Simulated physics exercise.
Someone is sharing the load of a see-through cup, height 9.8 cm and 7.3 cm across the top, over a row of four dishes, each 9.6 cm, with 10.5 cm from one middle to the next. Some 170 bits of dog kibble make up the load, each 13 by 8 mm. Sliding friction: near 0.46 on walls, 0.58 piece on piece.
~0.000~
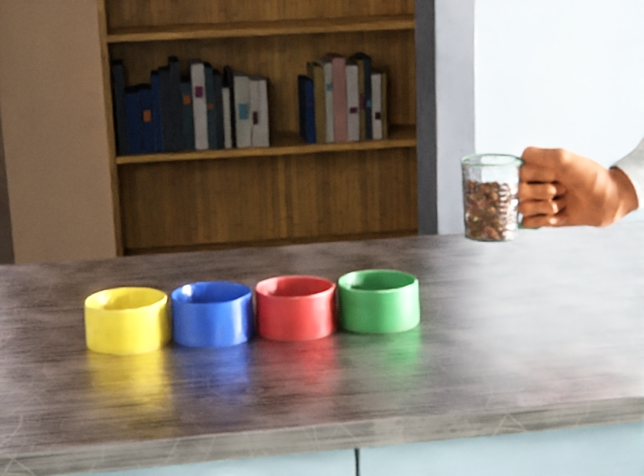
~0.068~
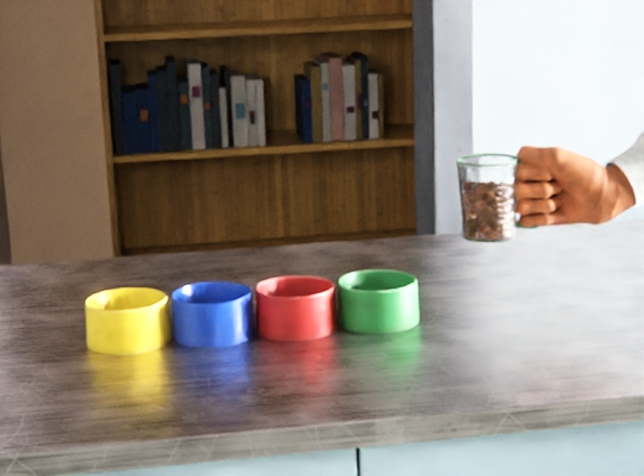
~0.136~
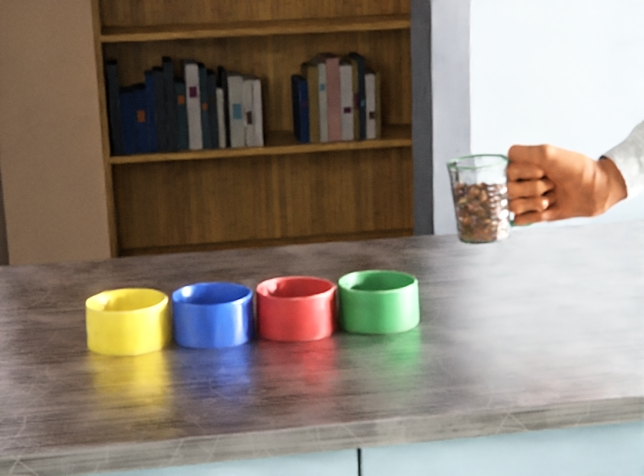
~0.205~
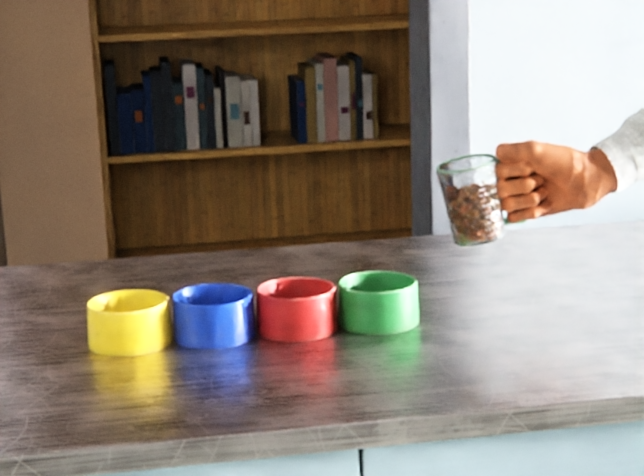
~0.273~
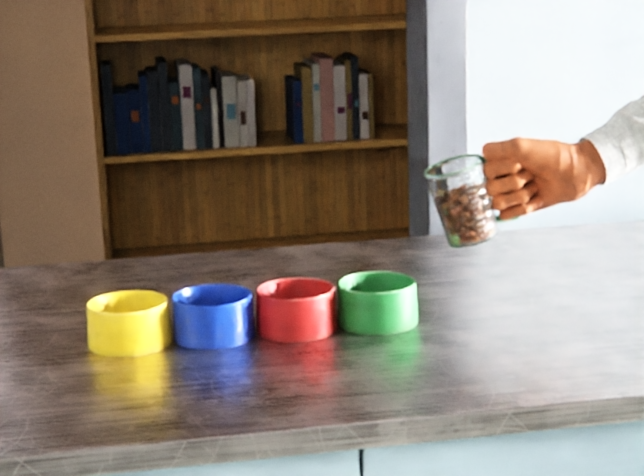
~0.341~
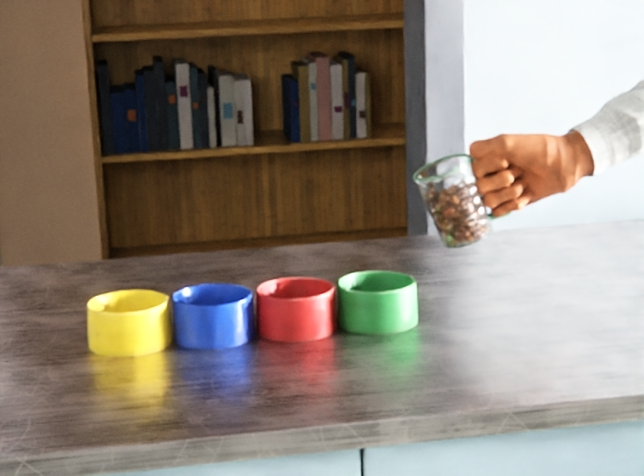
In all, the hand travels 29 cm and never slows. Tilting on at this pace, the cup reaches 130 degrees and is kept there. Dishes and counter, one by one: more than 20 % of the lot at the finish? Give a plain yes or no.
Red - no, blue - yes, green - no, yellow - no, counter - no.
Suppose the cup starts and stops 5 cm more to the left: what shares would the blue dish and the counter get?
Shares would be blue 90 and counter 10.
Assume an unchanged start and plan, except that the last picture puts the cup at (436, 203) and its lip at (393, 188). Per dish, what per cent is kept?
You'd end up with red at 0, blue at 100, green at 0 and yellow at 0.
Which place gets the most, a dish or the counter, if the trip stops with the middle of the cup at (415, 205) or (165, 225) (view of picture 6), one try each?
Green; blue.
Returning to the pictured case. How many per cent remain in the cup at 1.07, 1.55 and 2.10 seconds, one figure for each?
First 100, then 95, then 0 per cent.
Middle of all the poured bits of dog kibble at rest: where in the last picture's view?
Est. centre at rest: (218, 320) px.
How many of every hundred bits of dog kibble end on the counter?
5 per cent.
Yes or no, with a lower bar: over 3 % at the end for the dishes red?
As for red: That's right.
After 1.07 s, tilt 73 degrees; cup holds 100 %.
Then, at 1.55 s, tilt 107 degrees; cup holds 95 %, red 5 %.
Then, at 2.10 s, tilt 130 degrees; cup holds 0 %, red 10 %, blue 90 %.
In the end, at 2.5 s, red 10 %, blue 90 %, green 0 %, yellow 0 %, counter 5 %.
